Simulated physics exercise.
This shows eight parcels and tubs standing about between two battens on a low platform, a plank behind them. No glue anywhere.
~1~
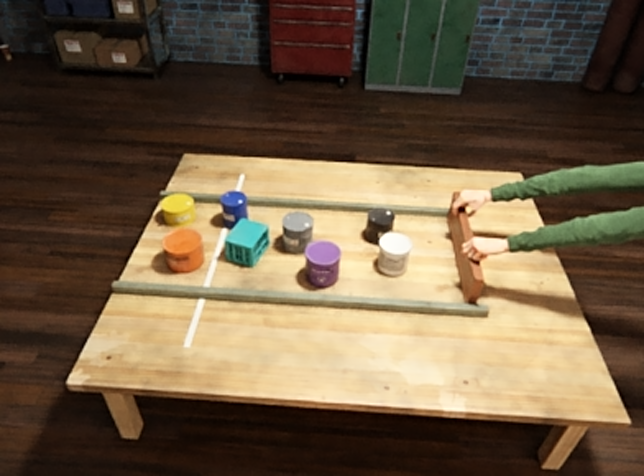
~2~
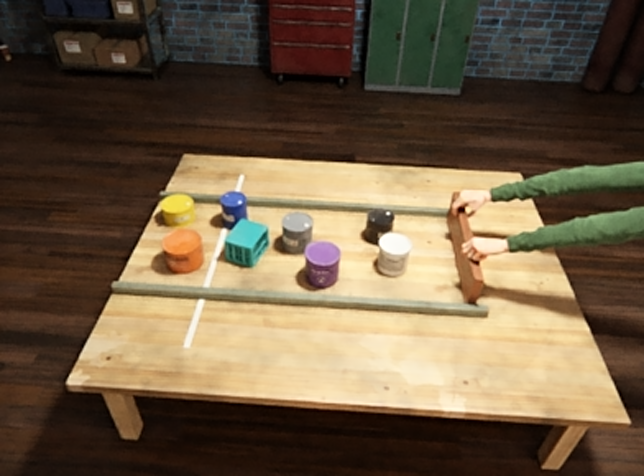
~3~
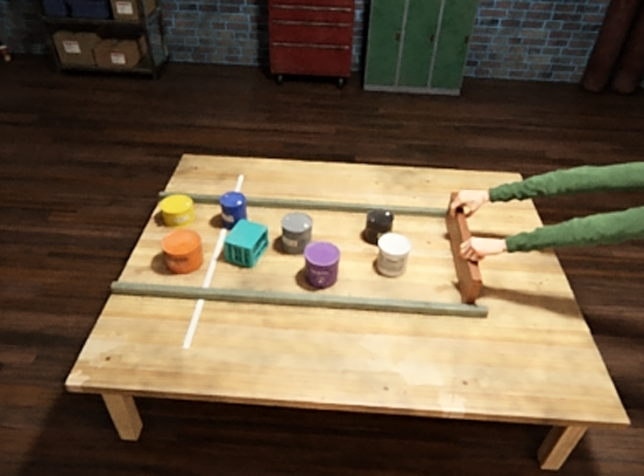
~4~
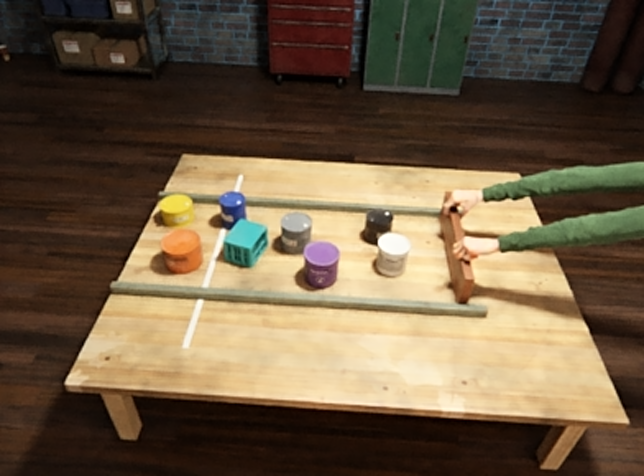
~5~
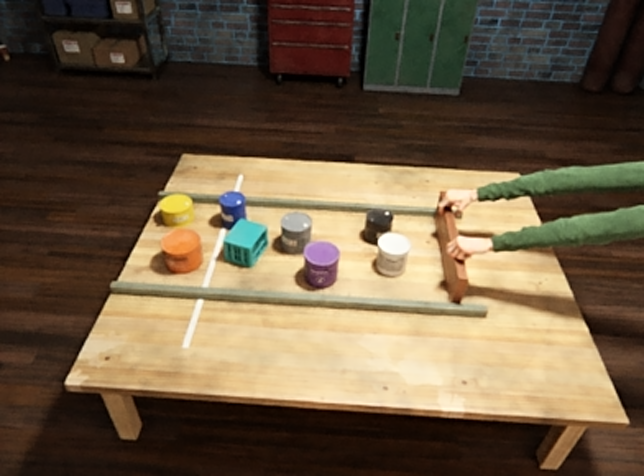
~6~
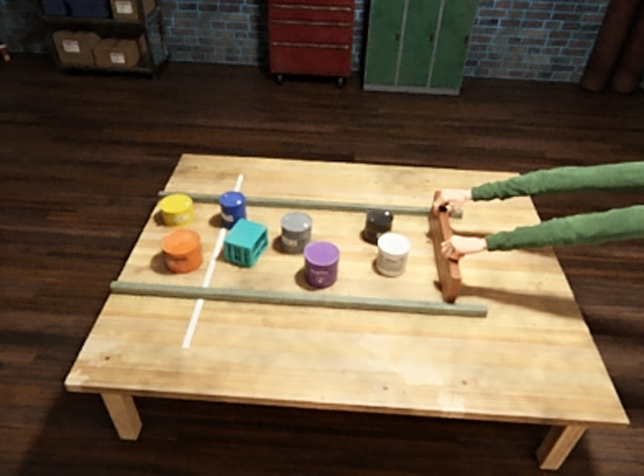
The clip opens on a wooden table where seven colourful tubs and a teal crate stand between two long battens, with a white line crossing near the left. Two green-sleeved arms grip a reddish-brown plank at the right, then slide it slowly a short way left, while the tubs and crate stay put.
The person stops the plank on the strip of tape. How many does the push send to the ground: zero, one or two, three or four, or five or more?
Outcome: The number that fall off is zero.
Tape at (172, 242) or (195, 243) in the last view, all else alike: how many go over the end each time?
Down on the ground: 4 and 2.
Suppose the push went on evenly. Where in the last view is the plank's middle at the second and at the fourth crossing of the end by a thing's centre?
Its middle is around (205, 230) and later (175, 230).
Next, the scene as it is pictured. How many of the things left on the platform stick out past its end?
It comes to 2.
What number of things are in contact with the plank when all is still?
That makes 3.
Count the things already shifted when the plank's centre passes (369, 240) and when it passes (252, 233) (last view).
First 2, then 7.
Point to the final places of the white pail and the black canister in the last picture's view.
The white pail stops around (199, 243); the black canister around (211, 213).
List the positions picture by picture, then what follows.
Yellow canister (179, 210); orange pail (184, 251); blue canister (235, 210); plank (463, 245); tape (220, 244), in the first frame.
Orange pail (184, 251); purple pail (322, 265), in the second frame.
Blue canister (234, 211); white pail (393, 255), in the third frame.
Yellow canister (177, 211); grey canister (296, 233), in the fourth frame.
Orange pail (183, 251); plank (449, 245), in the fifth frame.
Yellow canister (178, 211); orange pail (183, 251); blue canister (234, 211); plank (444, 244); tape (219, 245), in the sixth frame.
Early on, none off yet; yellow canister at rest near (178, 211); orange pail at rest near (183, 251); blue canister at rest near (234, 211).
Finally, the number that fall off is zero.
